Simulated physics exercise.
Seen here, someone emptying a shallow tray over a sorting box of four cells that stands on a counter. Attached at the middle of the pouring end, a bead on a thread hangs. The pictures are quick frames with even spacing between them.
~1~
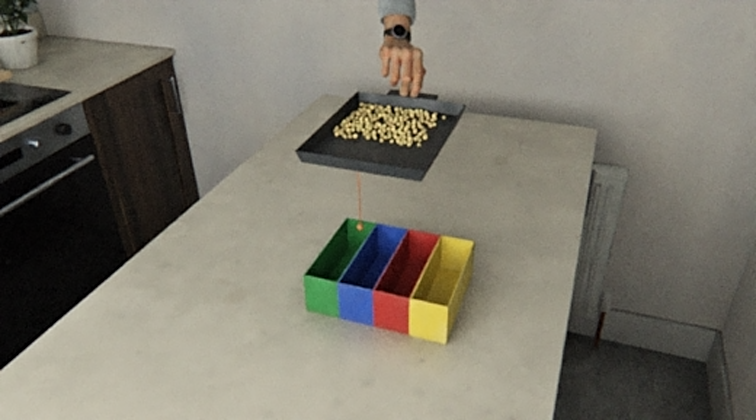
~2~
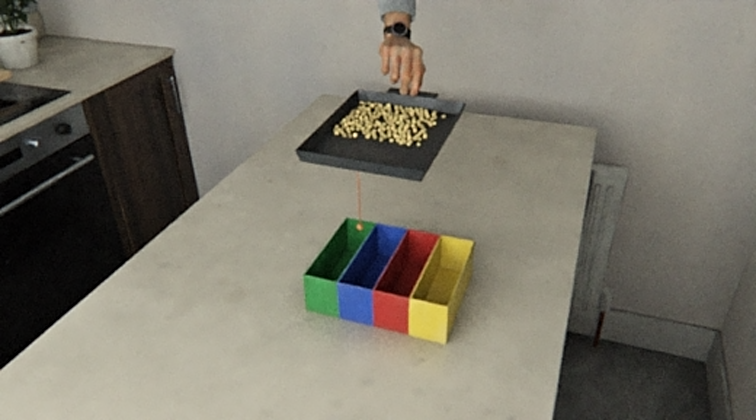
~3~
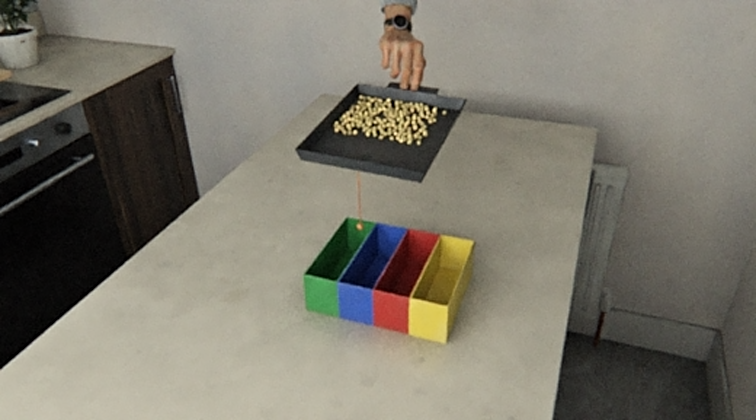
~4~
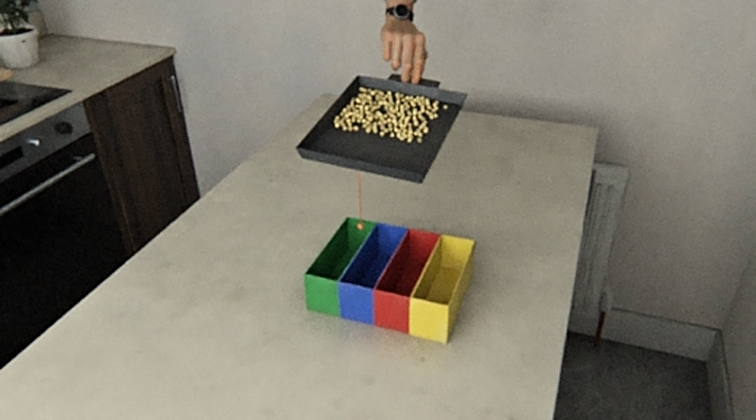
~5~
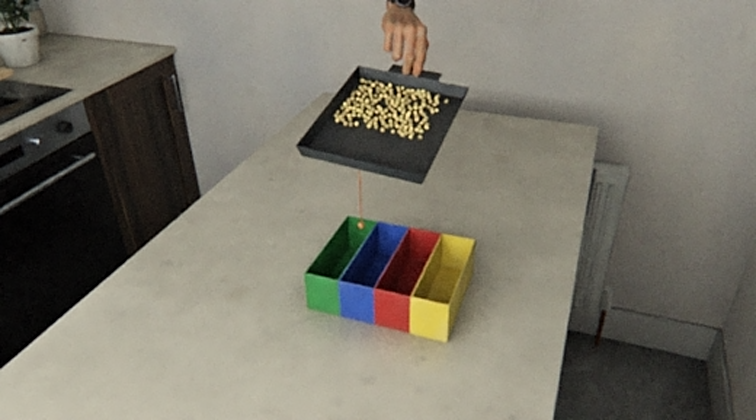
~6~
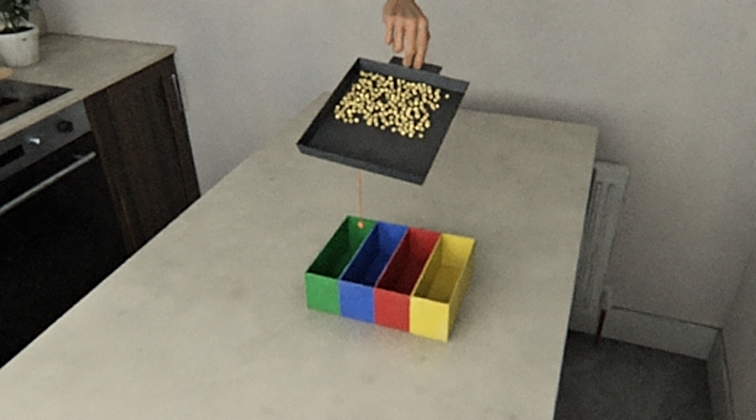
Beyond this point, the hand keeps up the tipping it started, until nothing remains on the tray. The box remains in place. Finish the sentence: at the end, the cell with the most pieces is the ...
... Red one.
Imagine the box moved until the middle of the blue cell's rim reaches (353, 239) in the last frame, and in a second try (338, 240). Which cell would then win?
At the first place yellow, at the second yellow.
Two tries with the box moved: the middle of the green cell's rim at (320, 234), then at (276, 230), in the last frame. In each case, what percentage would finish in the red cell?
The first try gives 10 per cent, the second 0 per cent.
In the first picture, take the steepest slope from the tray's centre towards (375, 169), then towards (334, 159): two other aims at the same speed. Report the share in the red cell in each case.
40 % then 0 %, roughly.
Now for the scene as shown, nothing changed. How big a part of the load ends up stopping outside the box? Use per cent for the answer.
Close to 0 percent, I reckon.
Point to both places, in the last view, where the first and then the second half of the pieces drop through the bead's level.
Roughly at (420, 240) first, and then at (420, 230).
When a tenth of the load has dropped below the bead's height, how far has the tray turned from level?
Somewhere near 60 degrees, I'd say.
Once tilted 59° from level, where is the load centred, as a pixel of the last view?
Around (410, 179).
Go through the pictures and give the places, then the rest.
In the first picture, corners of the pouring end (300, 150) and (421, 169), level; middle of the load (388, 123), soya beans; bead on its thread (360, 227); green cell (322, 293); blue cell (356, 301); red cell (391, 309); yellow cell (428, 318).
In the second picture, corners of the pouring end (300, 149) and (421, 169), level; middle of the load (388, 122).
In the third picture, corners of the pouring end (300, 148) and (421, 170), tipped barely, lowest at the right corner; middle of the load (388, 118).
In the fourth picture, corners of the pouring end (301, 146) and (422, 172), tipped a little, lowest at the right corner; middle of the load (389, 113).
In the fifth picture, corners of the pouring end (301, 144) and (423, 173), tipped a little, lowest at the right corner; middle of the load (389, 107).
In the sixth picture, corners of the pouring end (301, 143) and (423, 175), tipped a little, lowest at the right corner; middle of the load (390, 103); green cell (323, 291); blue cell (357, 299); red cell (392, 307); yellow cell (429, 315).
Just after the last frame, tray tipped steeply; the larger part on the tray; about a tenth in the red cell; just a few in the yellow cell; just a few in the blue cell; just a few falling or outside the box.
A moment on, tray tipped right over; roughly a quarter on the tray; roughly half in the red cell; about a tenth in the blue cell; just a few in the yellow cell; about a tenth falling or outside the box.
Further on, tray tipped past a quarter turn; the larger part in the red cell; about a tenth in the blue cell; just a few in the yellow cell; just a few in the green cell; just a few falling or outside the box.
When it is over, tray tipped past a quarter turn; the larger part in the red cell; about a tenth in the blue cell; just a few in the yellow cell; just a few in the green cell; just a few outside the box.
